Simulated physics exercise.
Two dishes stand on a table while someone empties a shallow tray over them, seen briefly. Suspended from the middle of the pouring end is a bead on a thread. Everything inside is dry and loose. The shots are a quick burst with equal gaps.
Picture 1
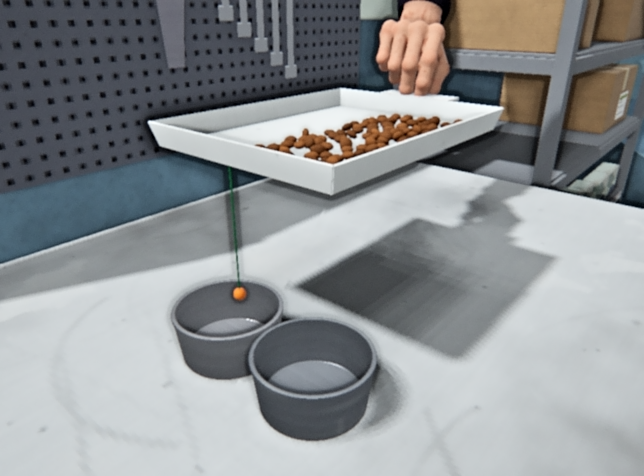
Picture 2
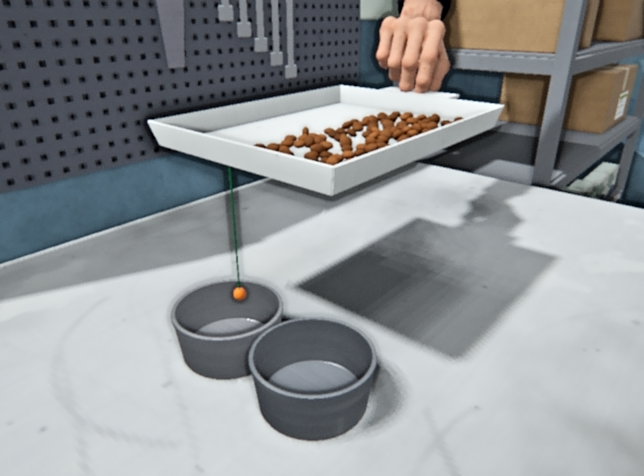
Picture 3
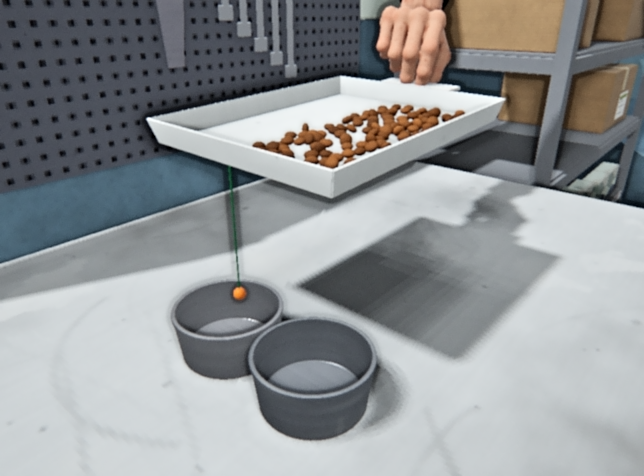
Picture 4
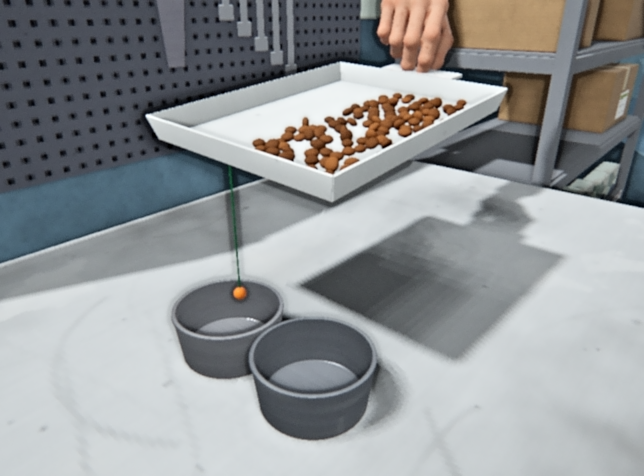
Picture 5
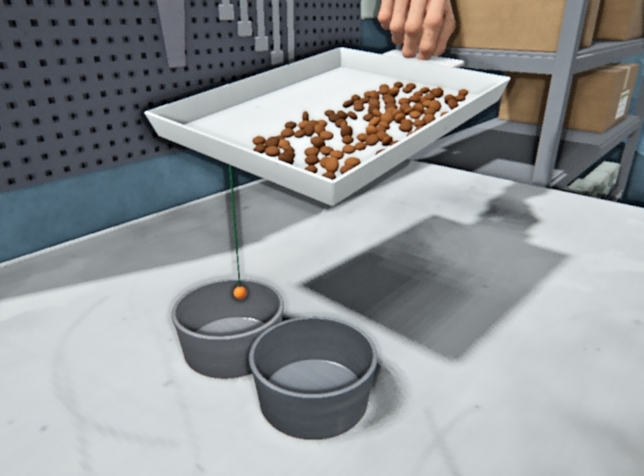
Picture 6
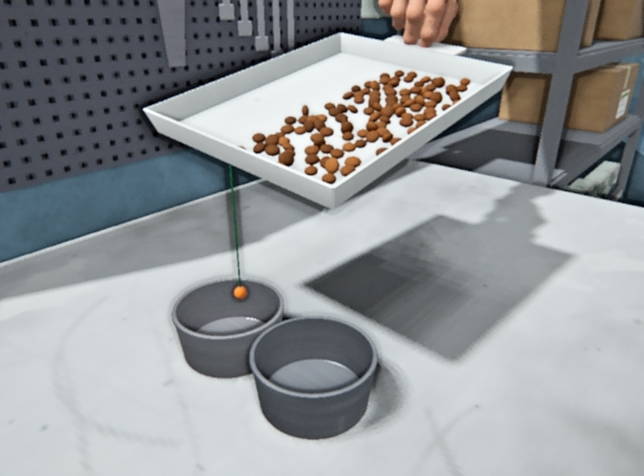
A hand raises the far side of a white tray of brown kibble above two dishes.
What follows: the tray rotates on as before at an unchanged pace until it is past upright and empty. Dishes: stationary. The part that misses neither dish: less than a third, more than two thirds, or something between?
The two dishes will gather upwards of two thirds of the load.
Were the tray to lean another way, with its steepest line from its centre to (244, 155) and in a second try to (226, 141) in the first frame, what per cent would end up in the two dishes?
In order, some 20 % and some 10 %.
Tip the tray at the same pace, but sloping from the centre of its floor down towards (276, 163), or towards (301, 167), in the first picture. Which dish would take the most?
Toward the first point it's the dish to the right; toward the second, the dish to the right.
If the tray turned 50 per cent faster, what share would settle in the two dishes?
I'd put it at some 90 per cent.
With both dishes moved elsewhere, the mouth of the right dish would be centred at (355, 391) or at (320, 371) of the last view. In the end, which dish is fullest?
With the first placement it's the one to the right, with the second it's the one to the right.
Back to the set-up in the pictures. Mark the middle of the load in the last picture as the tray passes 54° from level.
The load's middle is around (341, 153).
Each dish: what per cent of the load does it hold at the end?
Left dish near 0 in a hundred; right dish near 90.
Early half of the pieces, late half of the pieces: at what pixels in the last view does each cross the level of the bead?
Around (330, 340), followed by around (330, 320).
Shortly afterwards, tray tipped steeply; the whole lot on the tray.
Next, tray tipped right over; near half on the tray; near a third in the right dish; a little outside both; only a few in the air.
Some moments later, tray tipped past a quarter turn; all but a few in the right dish; a little outside both.
In the end, tray tipped past a quarter turn; all but a few in the right dish; none at all in the left dish; a little outside both.
